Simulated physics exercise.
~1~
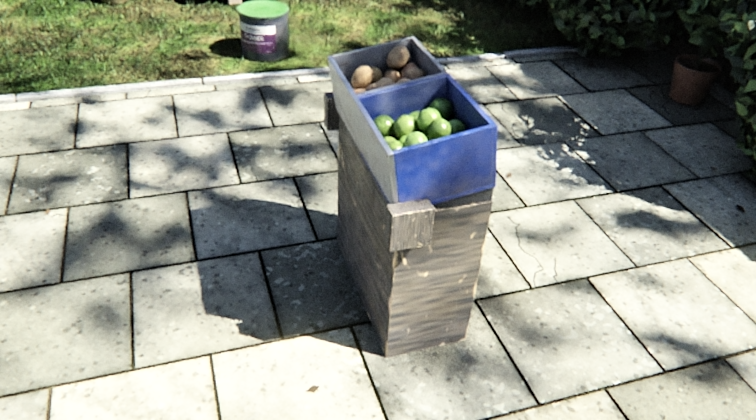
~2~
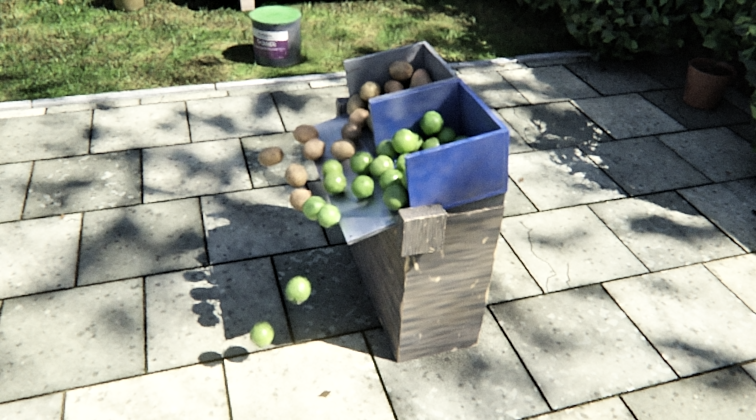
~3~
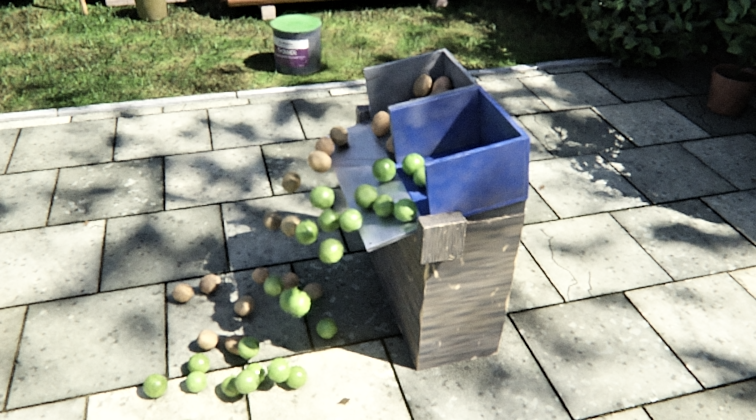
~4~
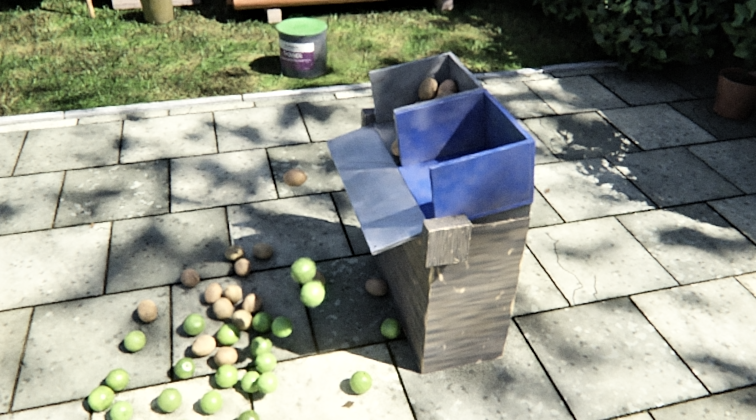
A stand's flap drops and green apples and brown balls spill left onto the paving.
